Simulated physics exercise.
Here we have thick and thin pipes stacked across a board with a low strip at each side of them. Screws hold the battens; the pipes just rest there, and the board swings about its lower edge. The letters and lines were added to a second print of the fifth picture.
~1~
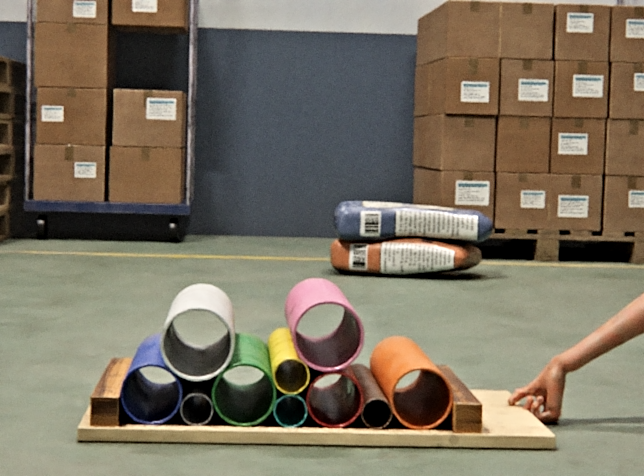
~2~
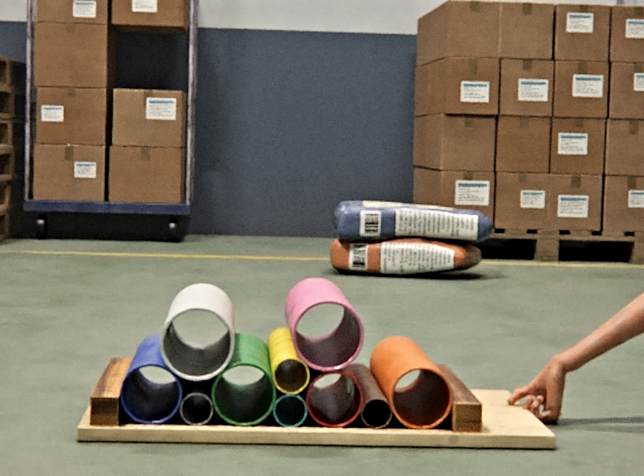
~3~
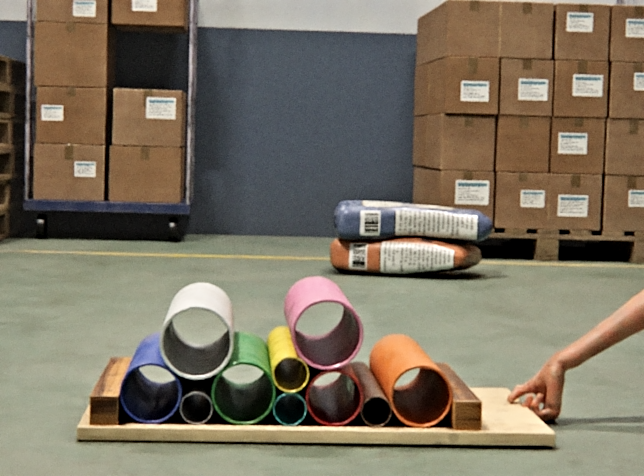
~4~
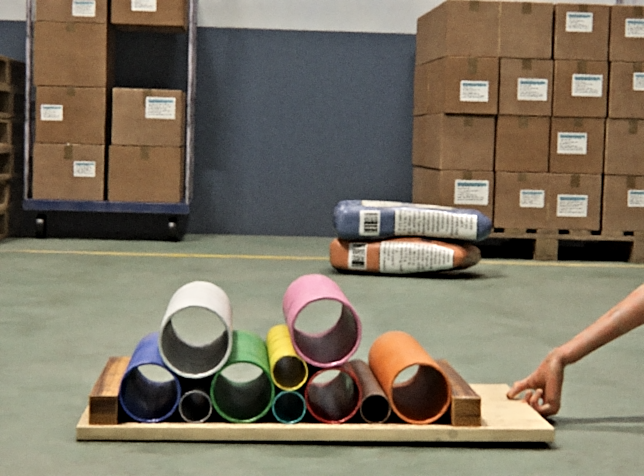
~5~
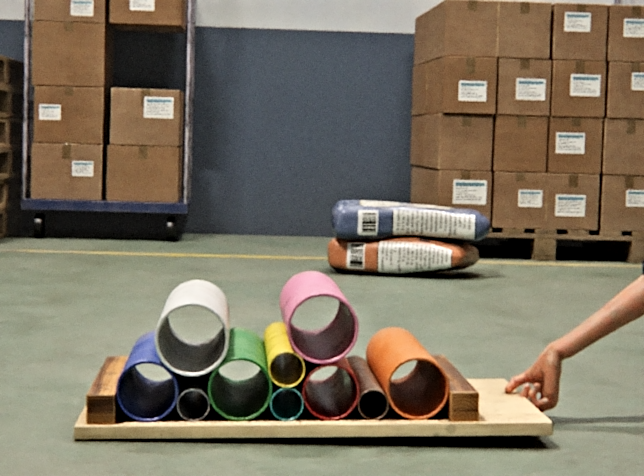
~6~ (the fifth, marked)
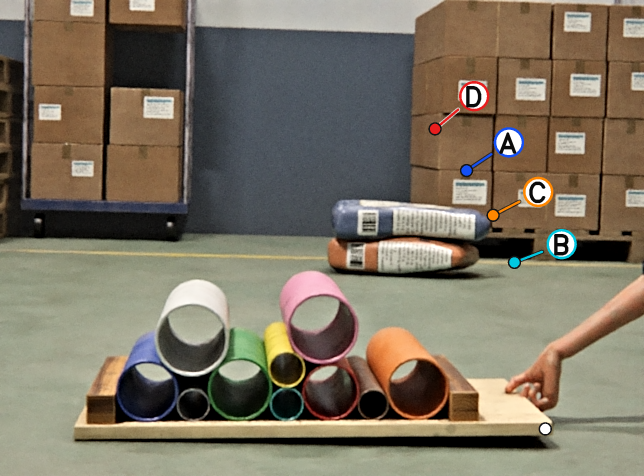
On a warehouse floor, before stacked cardboard boxes, thick and thin coloured pipes lie piled between two wooden blocks on a board. A hand at the right grips the board's end and seems to raise it very slightly, while the pipes stay in the same arrangement throughout.
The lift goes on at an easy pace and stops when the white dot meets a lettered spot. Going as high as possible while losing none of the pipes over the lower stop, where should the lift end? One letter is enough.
Raise it to A.
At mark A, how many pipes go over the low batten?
With A, none.
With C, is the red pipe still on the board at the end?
Yes, with C.
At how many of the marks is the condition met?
Three of the four.
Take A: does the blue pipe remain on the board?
Yes, with A.
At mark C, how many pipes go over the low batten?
With C, none.
On the marked copy, A at (466, 171); B at (514, 262); C at (493, 215); D at (435, 129); the white dot at (545, 429).
With A. Early on, board at 19°.
Further on, board at 35°.
At the end, board at 35°, none over the low batten.
As for the rest, B none over the low batten; C none over the low batten; D two over the low batten (pink, white).
